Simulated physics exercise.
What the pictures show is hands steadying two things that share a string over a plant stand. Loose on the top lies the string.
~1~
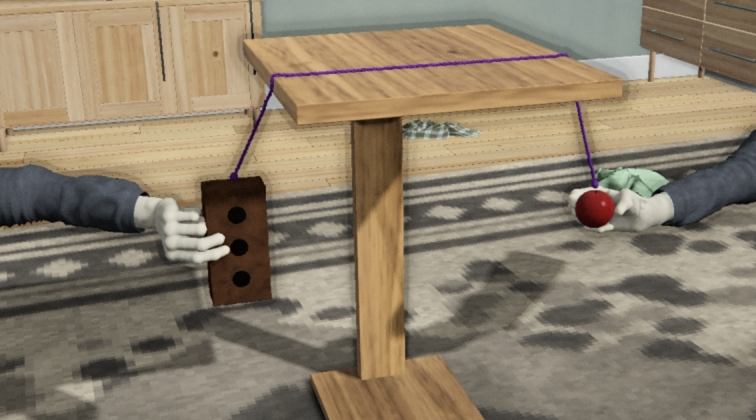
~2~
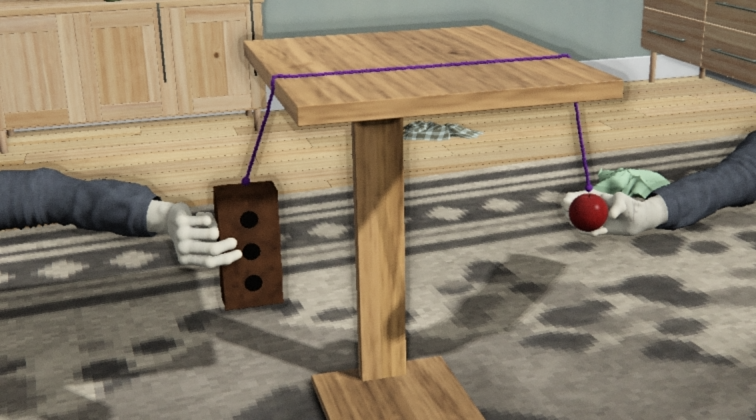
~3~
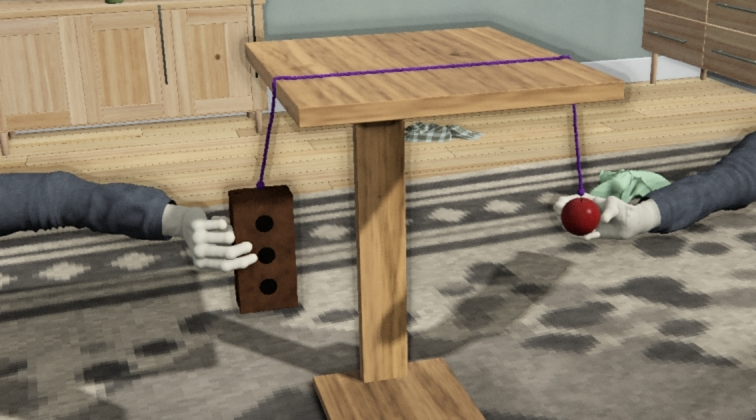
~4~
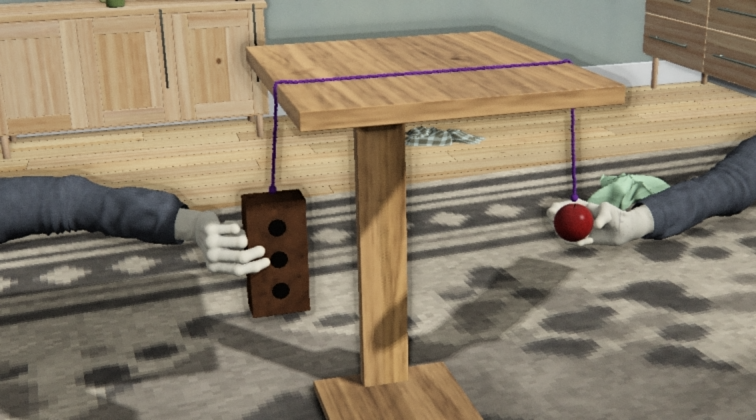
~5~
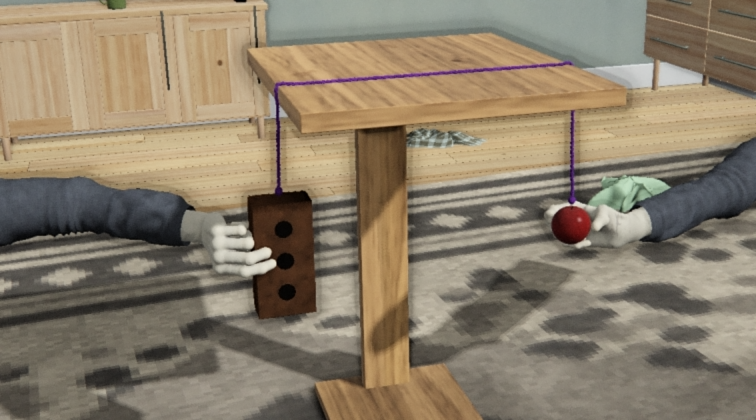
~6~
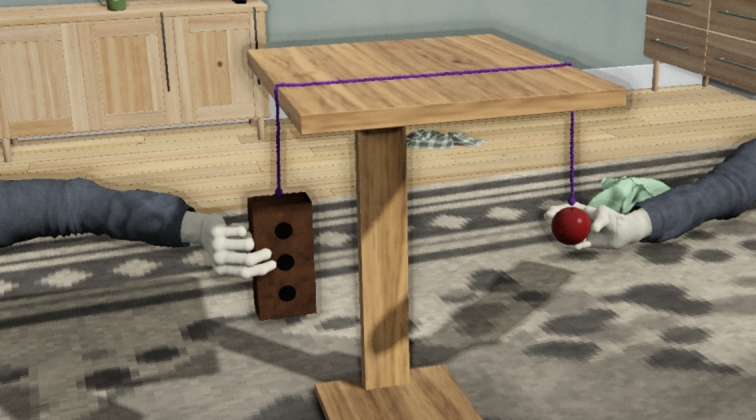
Over a wooden plant stand, a purple string lay loose with a brick on the left and a red apple on the right, while two hands eased both slightly inward and down until they hung straight.
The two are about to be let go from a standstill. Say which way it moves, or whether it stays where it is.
It's going to shift to the left after release.
Then, 0.80 s after the last picture, left brick down on the floor; right apple pulled up onto the top near (389, 55).
Then, 1.40 s after the last picture, left brick down on the floor; right apple down on the floor.
At rest, left brick down on the floor; right apple down on the floor. The string drops leftwards.
